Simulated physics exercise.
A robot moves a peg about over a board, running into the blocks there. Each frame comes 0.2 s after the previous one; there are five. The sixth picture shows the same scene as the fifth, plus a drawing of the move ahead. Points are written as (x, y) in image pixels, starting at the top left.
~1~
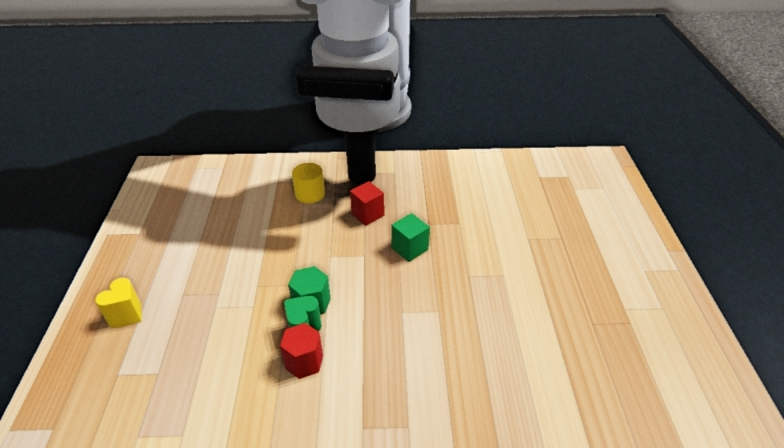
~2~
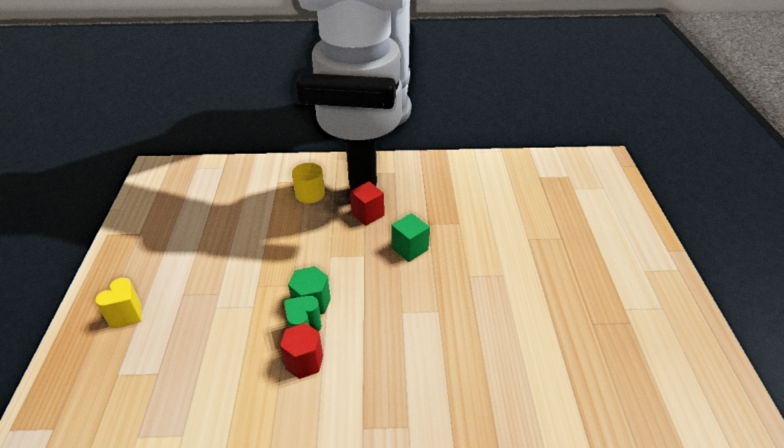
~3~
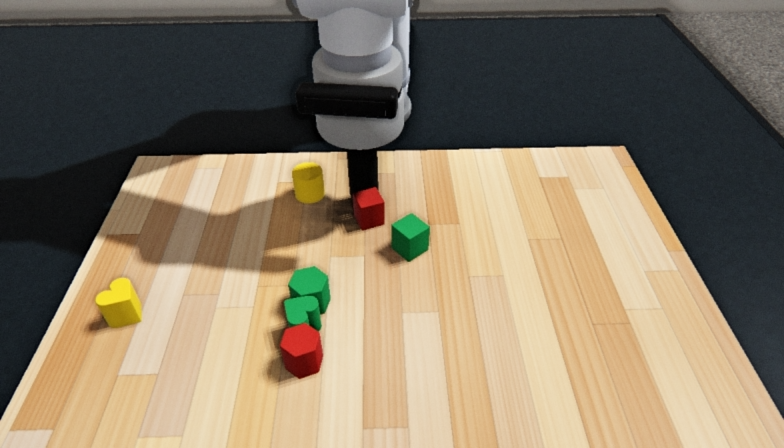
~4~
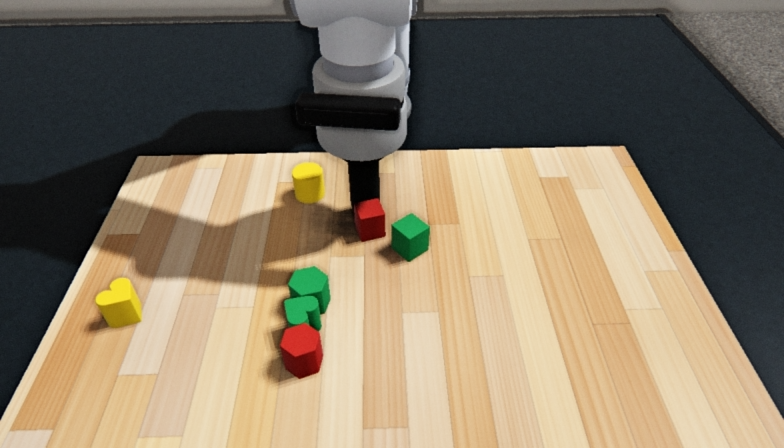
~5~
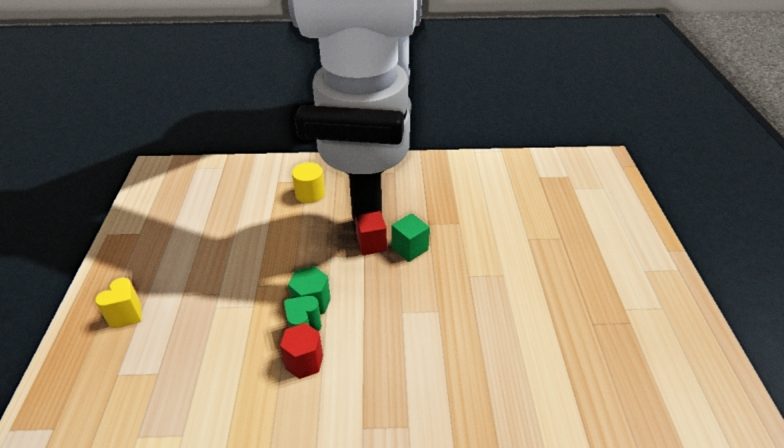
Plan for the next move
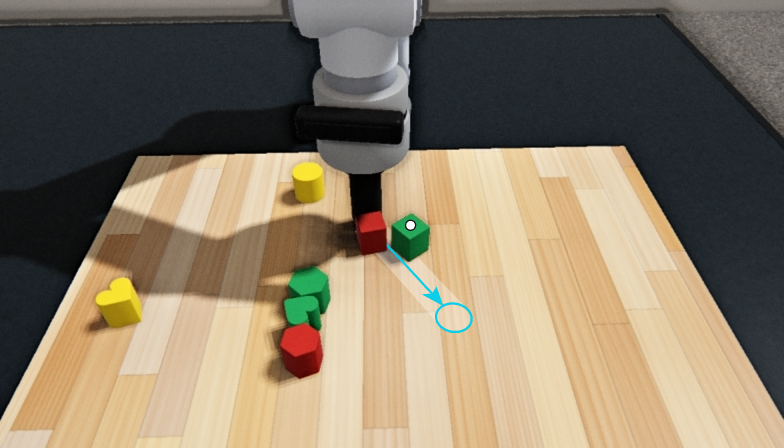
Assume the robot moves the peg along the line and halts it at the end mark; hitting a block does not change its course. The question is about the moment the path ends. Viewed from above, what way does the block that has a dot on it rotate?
It twists anticlockwise.
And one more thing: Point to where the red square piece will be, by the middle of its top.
It is going to be at (378, 253).
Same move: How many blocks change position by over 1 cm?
Two blocks, no more.
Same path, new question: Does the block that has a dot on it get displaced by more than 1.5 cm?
I believe so.
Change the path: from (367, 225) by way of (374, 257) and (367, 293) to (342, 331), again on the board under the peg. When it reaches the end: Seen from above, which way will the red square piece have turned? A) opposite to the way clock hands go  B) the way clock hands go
Correct choice: A.
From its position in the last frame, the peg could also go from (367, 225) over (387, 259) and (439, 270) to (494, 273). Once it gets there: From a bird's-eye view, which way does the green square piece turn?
Looking down on the board, it turns counter-clockwise.
The drawn path runs from (367, 225) directly to (454, 317); the dot is on the green square piece.
What follows on the original path. One third of the way, peg at (394, 244); red square piece at (379, 248), turned 50° clockwise; green square piece at (425, 231), turned 45° anticlockwise.
Two thirds of the way, peg at (423, 275); red square piece at (378, 253), turned 70° clockwise; green square piece at (437, 234), turned 80° anticlockwise.
At the end, peg at (455, 309); yellow round block not moved; red square piece at (378, 253), turned 70° clockwise; green square piece at (437, 234), turned 80° anticlockwise.
